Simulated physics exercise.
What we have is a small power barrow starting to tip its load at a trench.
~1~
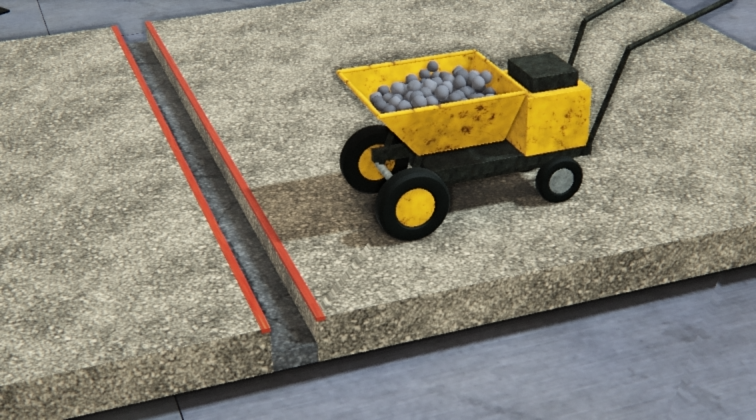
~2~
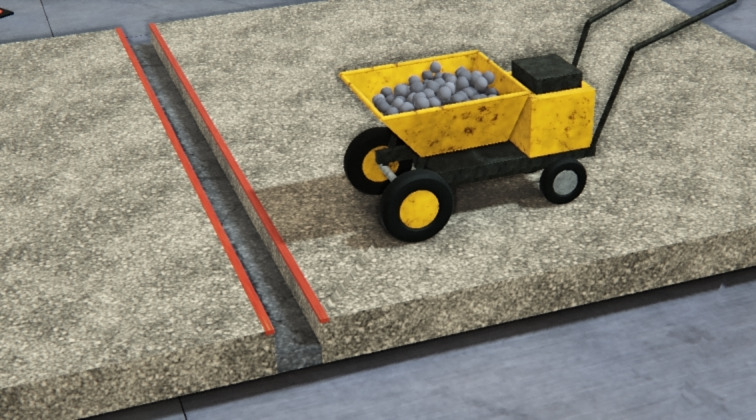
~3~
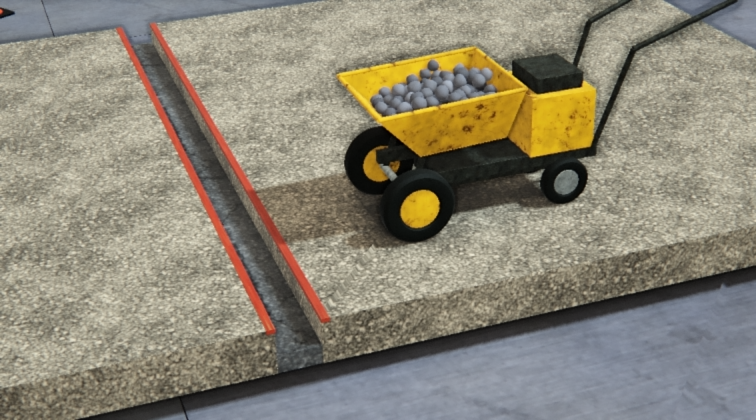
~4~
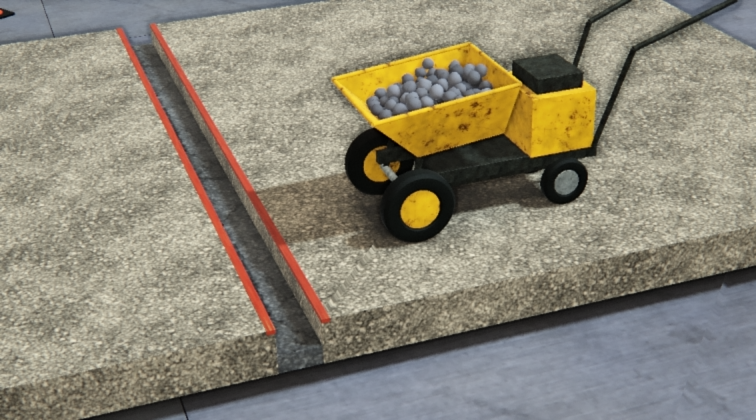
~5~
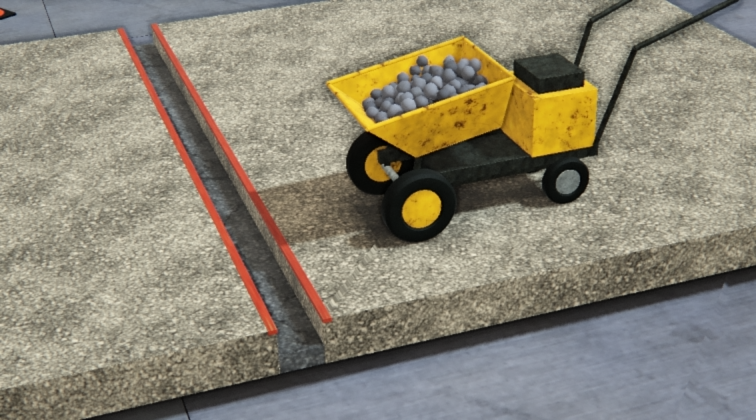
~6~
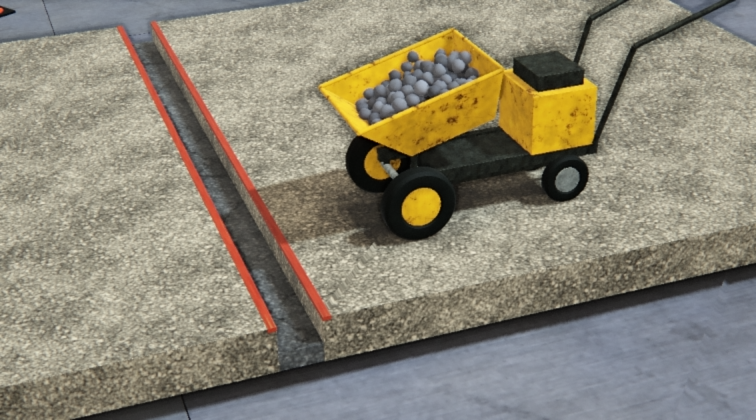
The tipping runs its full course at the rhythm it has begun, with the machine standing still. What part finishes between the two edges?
Between the edges lies over half of the load.
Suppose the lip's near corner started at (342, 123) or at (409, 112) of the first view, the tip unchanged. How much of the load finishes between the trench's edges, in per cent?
About 50 and 50 per cent.
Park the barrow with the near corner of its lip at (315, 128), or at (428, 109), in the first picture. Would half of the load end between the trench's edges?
The first try: Less than half. The second: Not half.
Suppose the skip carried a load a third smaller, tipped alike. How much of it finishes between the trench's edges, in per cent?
Near 80 %.
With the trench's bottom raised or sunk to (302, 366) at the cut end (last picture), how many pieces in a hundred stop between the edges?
Roughly 80 in a hundred.
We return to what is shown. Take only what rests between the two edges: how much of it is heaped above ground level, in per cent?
It comes to 25 per cent or so.
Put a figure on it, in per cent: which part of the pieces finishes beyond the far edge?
Roughly 10 in a hundred.
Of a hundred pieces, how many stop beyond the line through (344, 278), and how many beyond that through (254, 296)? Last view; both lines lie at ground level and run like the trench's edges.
About 100 and 10 per cent.
Just after the last frame, skip tipped steeply; every one in the skip.
A moment on, skip tipped steeply; the larger part in the skip; about a tenth short of the trench; about a tenth in or heaped over the trench; about a tenth falling.
Further on, skip tipped right over; about a tenth in the skip; roughly a quarter short of the trench; roughly two thirds in or heaped over the trench; about a tenth beyond it.
When it is over, skip tipped right over; just a few in the skip; roughly a quarter short of the trench; roughly two thirds in or heaped over the trench; about a tenth beyond it.
